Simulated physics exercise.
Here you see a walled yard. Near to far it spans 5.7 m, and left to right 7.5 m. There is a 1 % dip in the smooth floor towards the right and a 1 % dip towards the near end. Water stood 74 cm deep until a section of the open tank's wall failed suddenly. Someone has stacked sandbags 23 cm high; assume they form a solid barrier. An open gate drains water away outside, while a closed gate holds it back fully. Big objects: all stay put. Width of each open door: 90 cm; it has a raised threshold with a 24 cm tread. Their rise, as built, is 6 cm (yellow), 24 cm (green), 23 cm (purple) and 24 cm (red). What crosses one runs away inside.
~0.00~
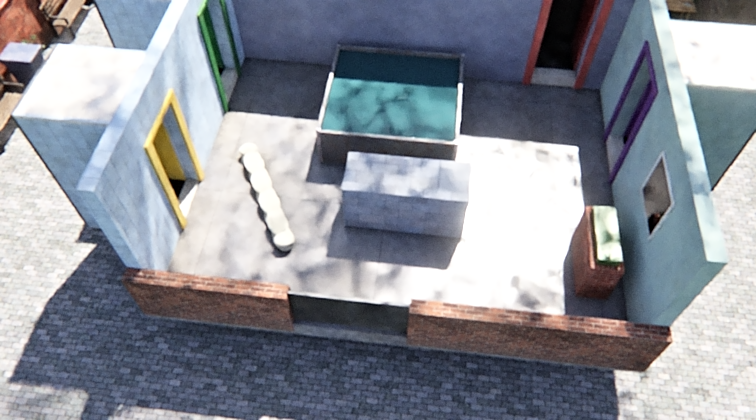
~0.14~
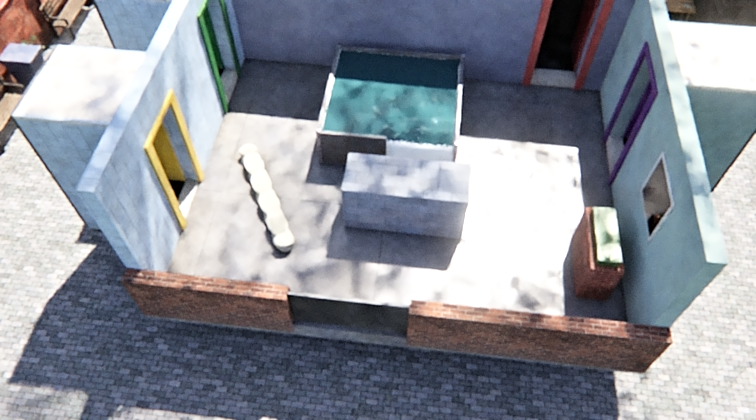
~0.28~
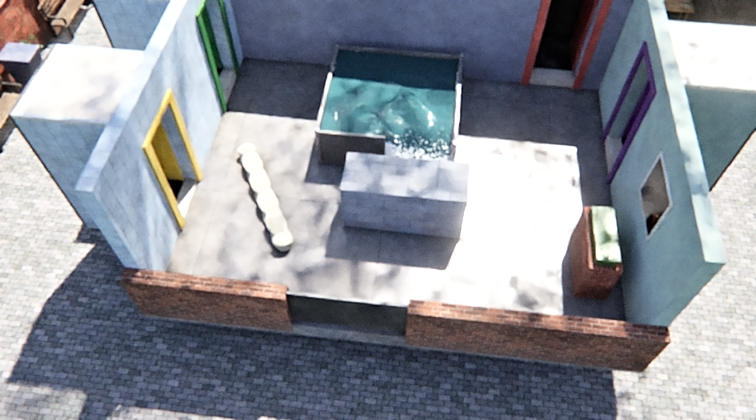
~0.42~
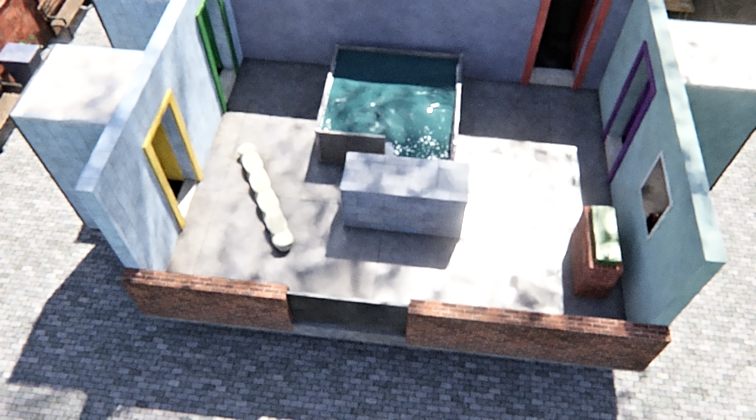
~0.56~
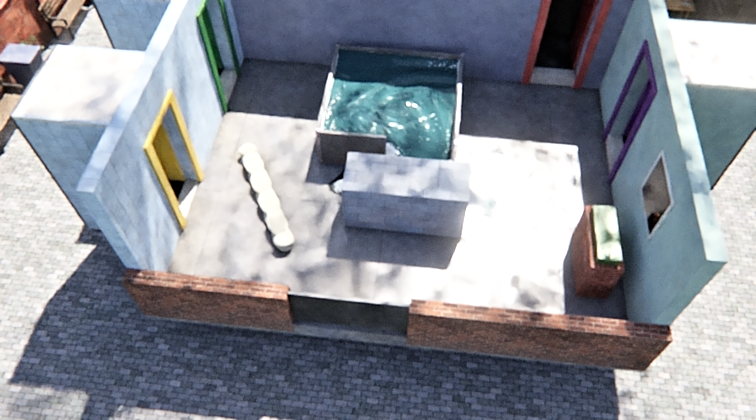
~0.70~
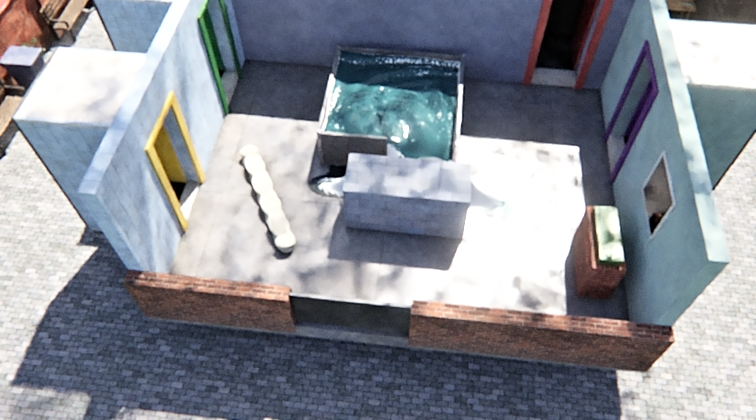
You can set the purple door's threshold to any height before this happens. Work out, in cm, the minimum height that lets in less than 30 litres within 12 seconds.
I would say 16 cm.
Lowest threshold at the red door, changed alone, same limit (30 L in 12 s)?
For the red door, about 10.5 cm.
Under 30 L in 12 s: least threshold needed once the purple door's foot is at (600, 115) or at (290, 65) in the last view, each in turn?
You'd want about 13.0 cm there first, then about 9.5 cm.
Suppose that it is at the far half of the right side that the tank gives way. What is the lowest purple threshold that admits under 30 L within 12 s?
About 26 cm.
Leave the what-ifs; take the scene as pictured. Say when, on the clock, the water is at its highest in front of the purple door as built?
Approximately 1.8 s.
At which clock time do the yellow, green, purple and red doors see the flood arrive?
Front arrival: Yellow 2.4 seconds, green 2.0 seconds, purple 1.5 seconds, red 2.6 seconds.
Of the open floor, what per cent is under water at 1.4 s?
About 25 per cent.
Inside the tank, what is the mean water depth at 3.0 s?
Some 41 cm.
After 1.4 s water covers 25 % of the floor, deepest (68 cm) near (419, 187); it has not reached the purple door.
After 3.0 s water covers 60 % of the floor, deepest (39 cm) near (418, 195); 19 cm at the purple door, 2 litres in over its 23 cm threshold.
After 12.0 s water covers 95 % of the floor, deepest (21 cm) near (627, 348); 14 cm at the purple door, 2 litres in over its 23 cm threshold.
At the purple door as built, the water arrived by 1.5 s and peaked near 25 cm at 1.8 s.
Run again over the same 12 s with other heights there, 54 litres in over 14 cm, 14 litres over 19 cm. The limit of 30 litres is kept from about 16 cm up.
